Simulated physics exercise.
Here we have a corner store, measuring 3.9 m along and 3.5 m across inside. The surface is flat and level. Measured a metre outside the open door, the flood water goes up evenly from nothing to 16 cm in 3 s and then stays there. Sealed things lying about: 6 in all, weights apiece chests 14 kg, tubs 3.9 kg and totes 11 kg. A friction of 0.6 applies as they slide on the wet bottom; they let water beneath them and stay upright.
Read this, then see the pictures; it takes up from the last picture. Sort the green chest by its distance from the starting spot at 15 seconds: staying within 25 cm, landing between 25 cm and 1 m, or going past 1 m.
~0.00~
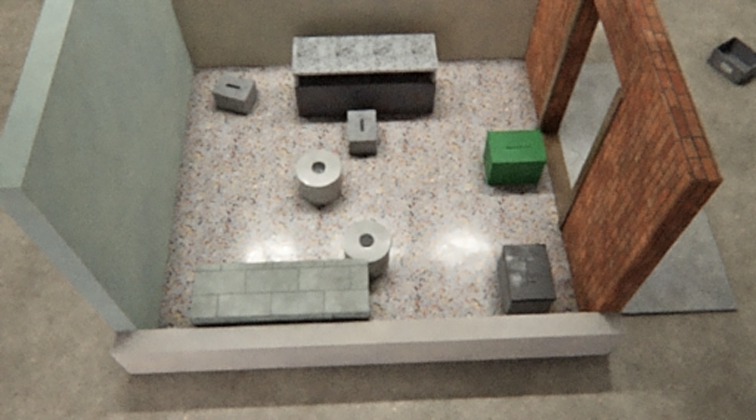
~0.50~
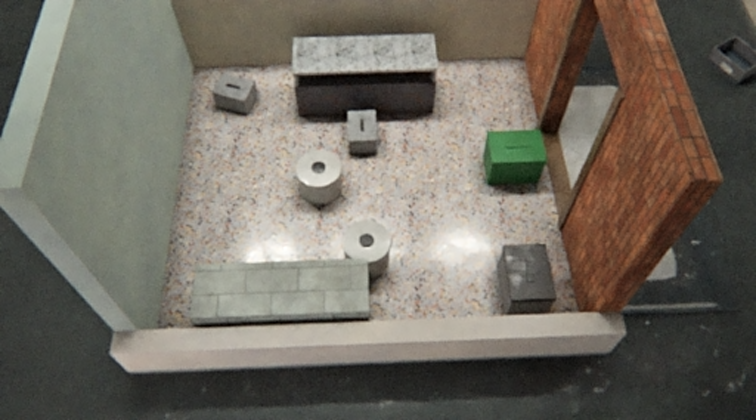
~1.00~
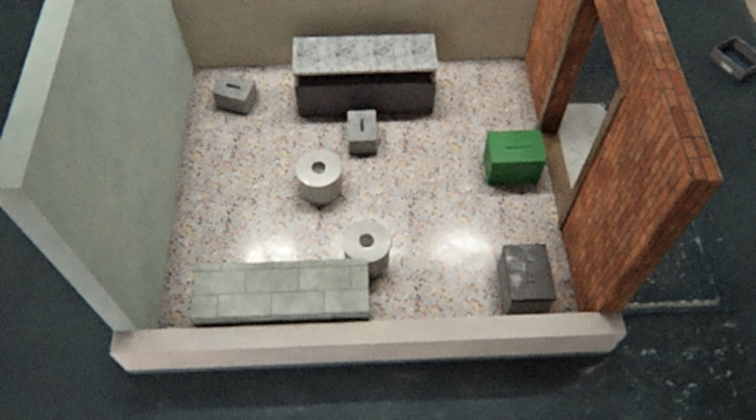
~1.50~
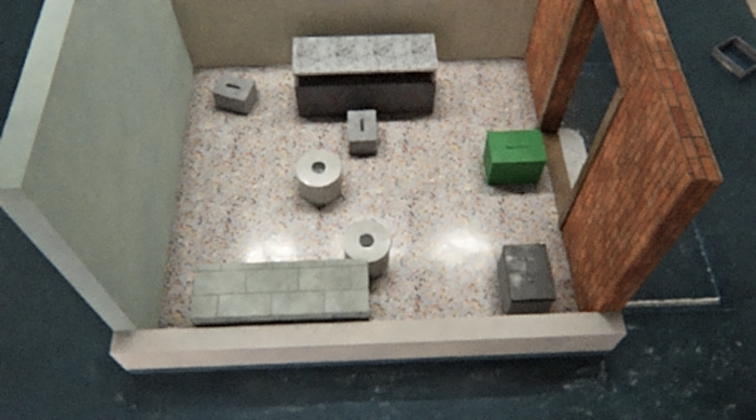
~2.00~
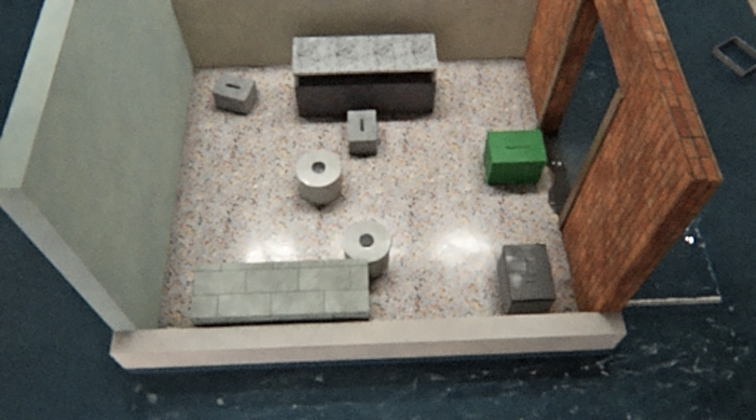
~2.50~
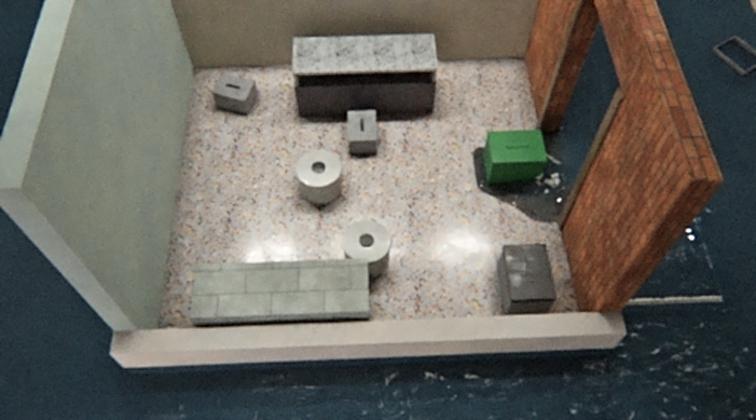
The green chest goes past 1 m.
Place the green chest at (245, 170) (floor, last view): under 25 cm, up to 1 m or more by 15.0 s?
What happens is it creeps a short distance.
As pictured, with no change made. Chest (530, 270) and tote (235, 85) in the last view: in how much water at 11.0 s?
Around 5 cm and 10 cm.
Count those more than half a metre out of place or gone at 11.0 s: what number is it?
It comes to 2.
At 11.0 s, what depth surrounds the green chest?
I'd say around 13 cm.
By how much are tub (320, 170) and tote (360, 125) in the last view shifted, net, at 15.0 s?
Respectively 100 and 100 centimetres.
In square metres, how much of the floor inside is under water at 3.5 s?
About 3.0 m2.
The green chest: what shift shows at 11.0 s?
I'd guess some 350 cm by then.
After 3.5 s the green chest is near (487, 145), 0.3 m from its start, aground; 0 afloat.
After 6.8 s the green chest is near (417, 146), 1.0 m from its start, aground; 1 afloat.
After 11.0 s the green chest is near (189, 232), 3.3 m from its start, afloat; 4 afloat.
After 15.0 s the green chest is near (188, 135), 3.3 m from its start, afloat; 6 afloat.
